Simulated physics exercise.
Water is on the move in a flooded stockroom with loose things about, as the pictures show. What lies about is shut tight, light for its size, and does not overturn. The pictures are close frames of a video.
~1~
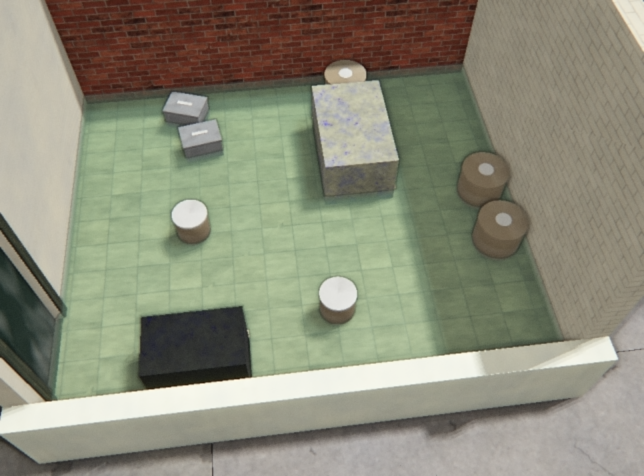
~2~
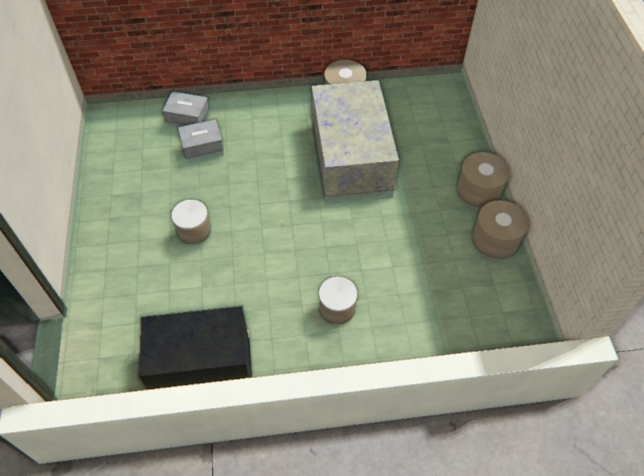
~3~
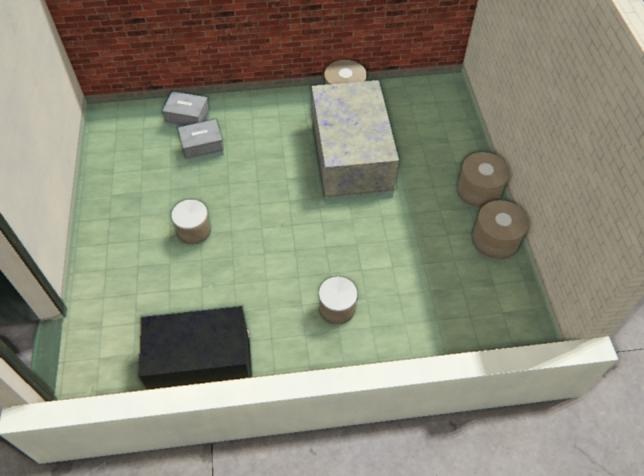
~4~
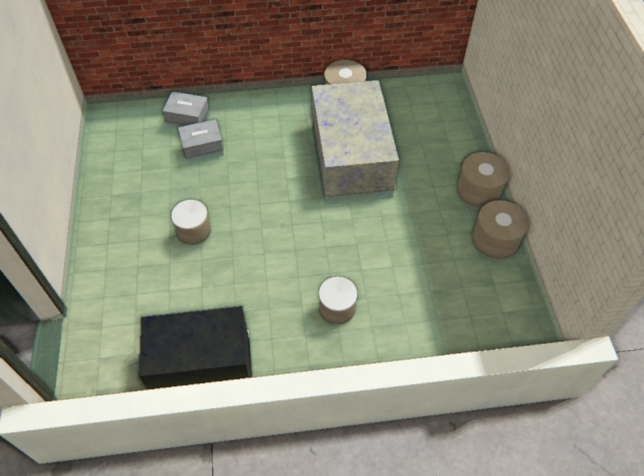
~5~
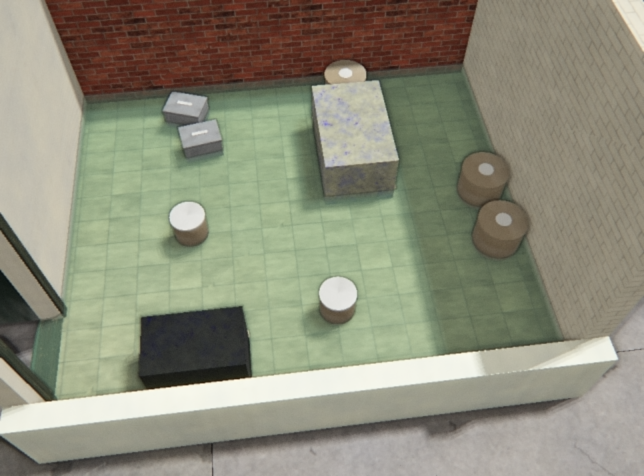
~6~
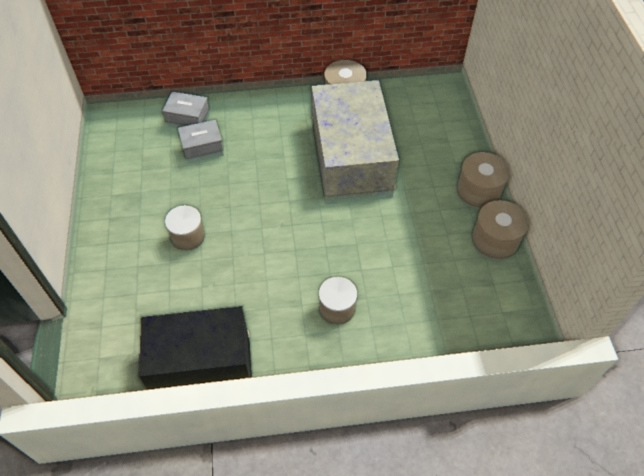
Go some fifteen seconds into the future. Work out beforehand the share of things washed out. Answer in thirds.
Under a third.
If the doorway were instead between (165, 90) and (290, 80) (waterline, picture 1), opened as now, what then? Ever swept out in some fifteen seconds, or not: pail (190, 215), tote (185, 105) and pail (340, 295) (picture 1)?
The three come to escape, escape and no escape, in that order.
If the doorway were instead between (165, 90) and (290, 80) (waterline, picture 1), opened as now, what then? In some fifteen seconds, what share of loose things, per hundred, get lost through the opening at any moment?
Near 60 in a hundred.
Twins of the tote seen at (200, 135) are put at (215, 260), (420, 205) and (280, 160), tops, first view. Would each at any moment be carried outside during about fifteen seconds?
The first leaves, the second does not leave, and the third does not leave.
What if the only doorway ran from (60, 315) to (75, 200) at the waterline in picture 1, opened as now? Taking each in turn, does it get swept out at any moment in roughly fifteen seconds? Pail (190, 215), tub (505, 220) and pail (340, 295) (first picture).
The first exits, the second never exits, the third exits.
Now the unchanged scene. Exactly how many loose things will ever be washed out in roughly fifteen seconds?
That comes out at 1.
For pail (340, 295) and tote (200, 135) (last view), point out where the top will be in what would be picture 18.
The first top is near (276, 288) and the second near (165, 153).
A moment on, 0 of 7 are out; 7 afloat.
Next, 0 of 7 are out; 7 afloat.
Later, 1 of 7 are out; 6 afloat.
In the end, 1 of 7 are out; 6 afloat.
